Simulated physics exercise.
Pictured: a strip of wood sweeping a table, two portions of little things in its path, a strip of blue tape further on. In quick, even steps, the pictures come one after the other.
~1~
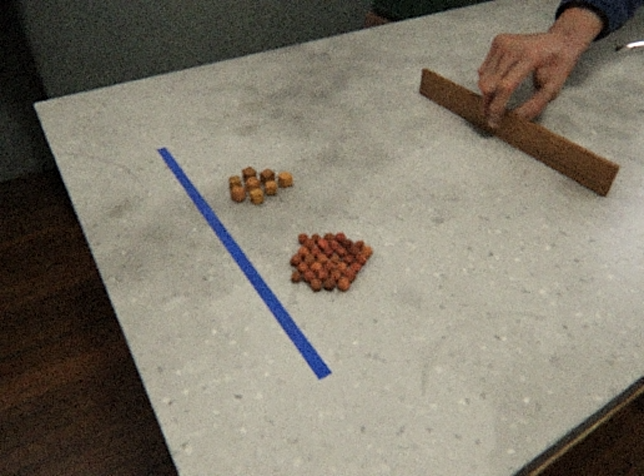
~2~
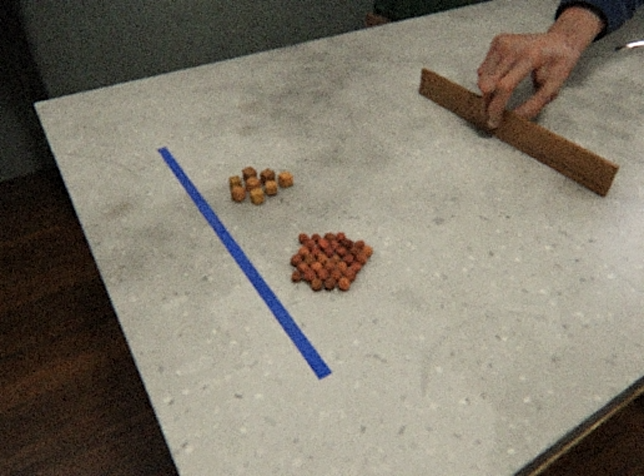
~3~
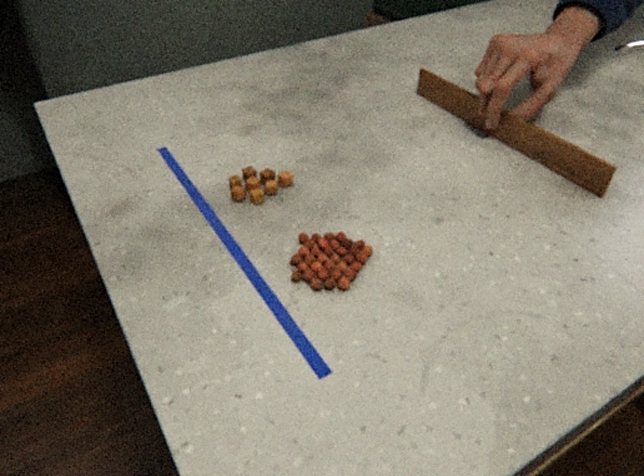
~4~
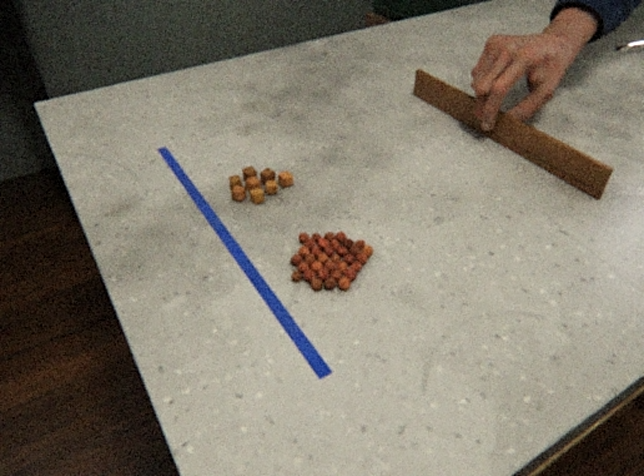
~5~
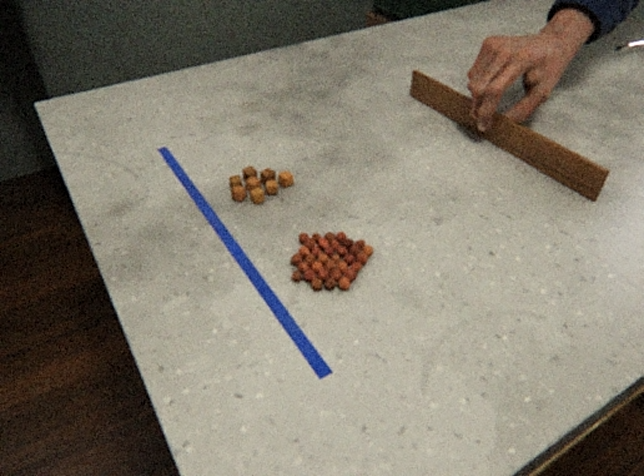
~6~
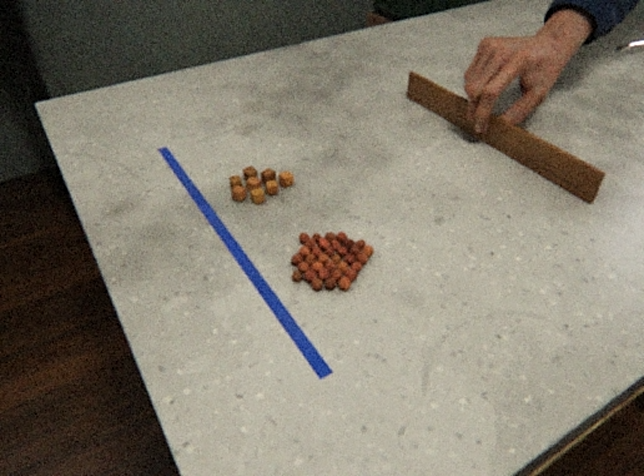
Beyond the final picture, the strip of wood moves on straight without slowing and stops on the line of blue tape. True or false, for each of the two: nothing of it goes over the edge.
Near lot: True. Far lot: True.
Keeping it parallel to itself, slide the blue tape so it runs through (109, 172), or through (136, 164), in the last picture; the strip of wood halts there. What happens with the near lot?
At first it spills partly over, and after that it never goes over.
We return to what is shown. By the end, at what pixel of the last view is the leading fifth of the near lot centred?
Its centre ends up somewhere around (212, 309) in the last picture.
Then, 1.58 s later than the last frame, strip of wood still moving, near (370, 156); near lot all on the table, its front near (297, 276); far lot all on the table, its front near (239, 193).
Then, 3.18 s later than the last frame, strip of wood stopped at the blue tape; near lot all on the table, its front near (207, 316); far lot all on the table, its front near (171, 203).
When it is over, strip of wood stopped at the blue tape; near lot all on the table, its front near (205, 317); far lot all on the table, its front near (171, 203).
